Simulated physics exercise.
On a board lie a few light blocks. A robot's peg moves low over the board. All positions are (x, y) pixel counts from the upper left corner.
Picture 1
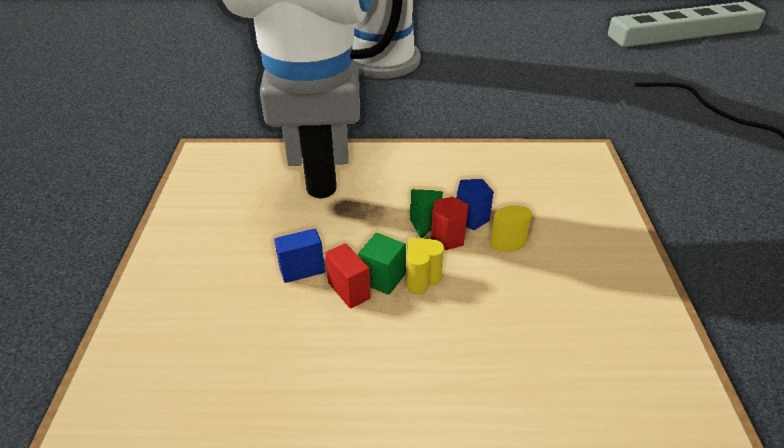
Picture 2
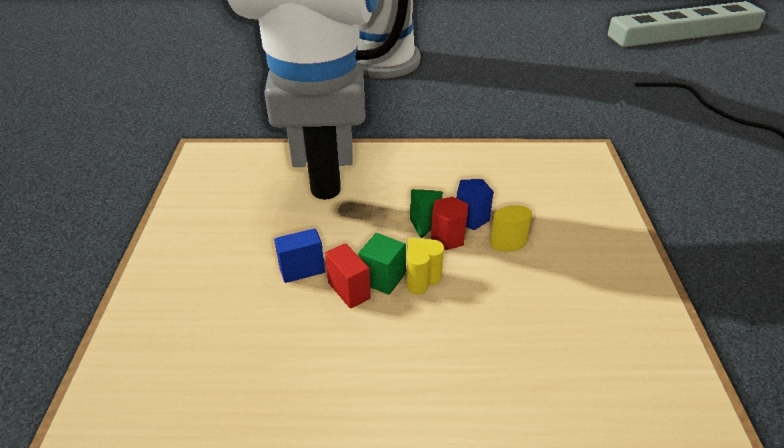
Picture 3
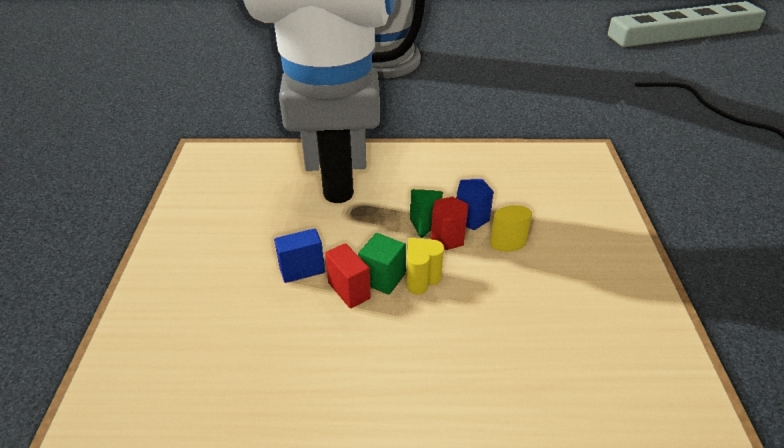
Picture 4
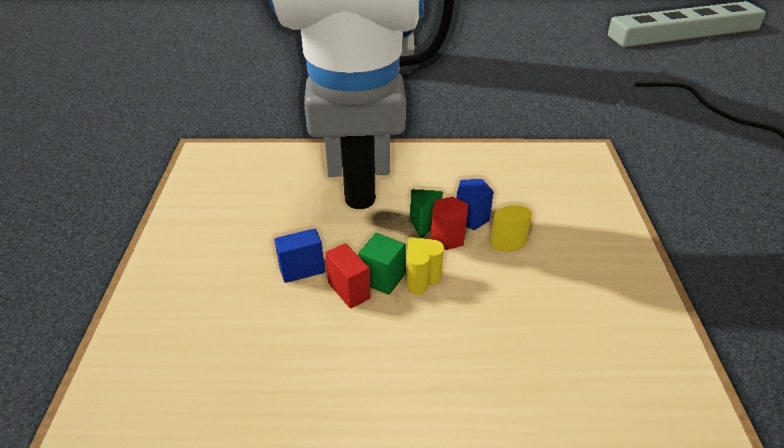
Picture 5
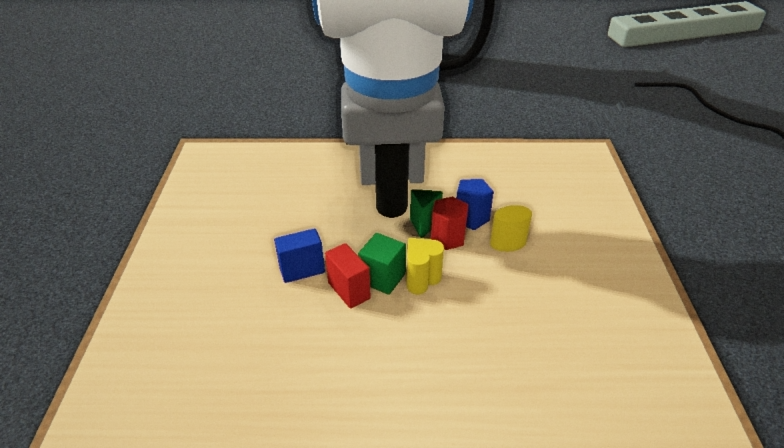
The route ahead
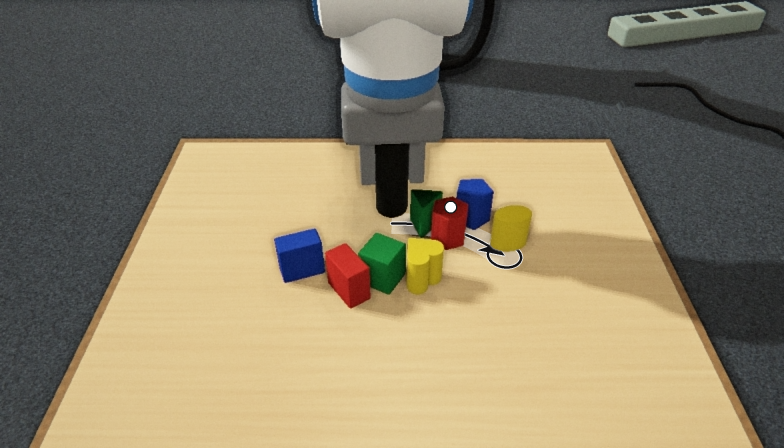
On a wooden board, a robot's black peg moves right toward the still, colourful blocks.
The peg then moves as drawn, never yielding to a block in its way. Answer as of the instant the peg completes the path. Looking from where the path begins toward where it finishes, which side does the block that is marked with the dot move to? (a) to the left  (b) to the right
Letter b.
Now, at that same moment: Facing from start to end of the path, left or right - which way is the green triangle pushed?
The shift is to the left of that direction.
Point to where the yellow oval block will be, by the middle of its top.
It is going to be at (542, 221).
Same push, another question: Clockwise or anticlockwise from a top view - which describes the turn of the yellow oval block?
The turn is anti-clockwise.
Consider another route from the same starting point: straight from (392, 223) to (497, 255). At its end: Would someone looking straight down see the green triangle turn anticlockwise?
Short answer: Yes.
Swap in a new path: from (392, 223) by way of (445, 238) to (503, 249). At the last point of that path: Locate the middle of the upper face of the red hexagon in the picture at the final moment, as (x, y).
At pixel (540, 234).
The line goes from (392, 223) via (432, 226) and (470, 237), ending at (504, 256); the dot is on the red hexagon.
The first path, step by step. One third of the way, peg (434, 212); green triangle (463, 196), turned 35° clockwise; red hexagon (463, 215); blue pentagonal block (482, 185).
Two thirds of the way, peg (473, 223); green triangle (500, 201); red hexagon (484, 231), turned 50° clockwise; blue pentagonal block (489, 182); yellow oval block (518, 214).
At the end, peg (507, 241); green triangle (514, 202); red hexagon (498, 247), turned 115° clockwise; blue pentagonal block (489, 182); yellow oval block (542, 221), turned 45° anticlockwise.
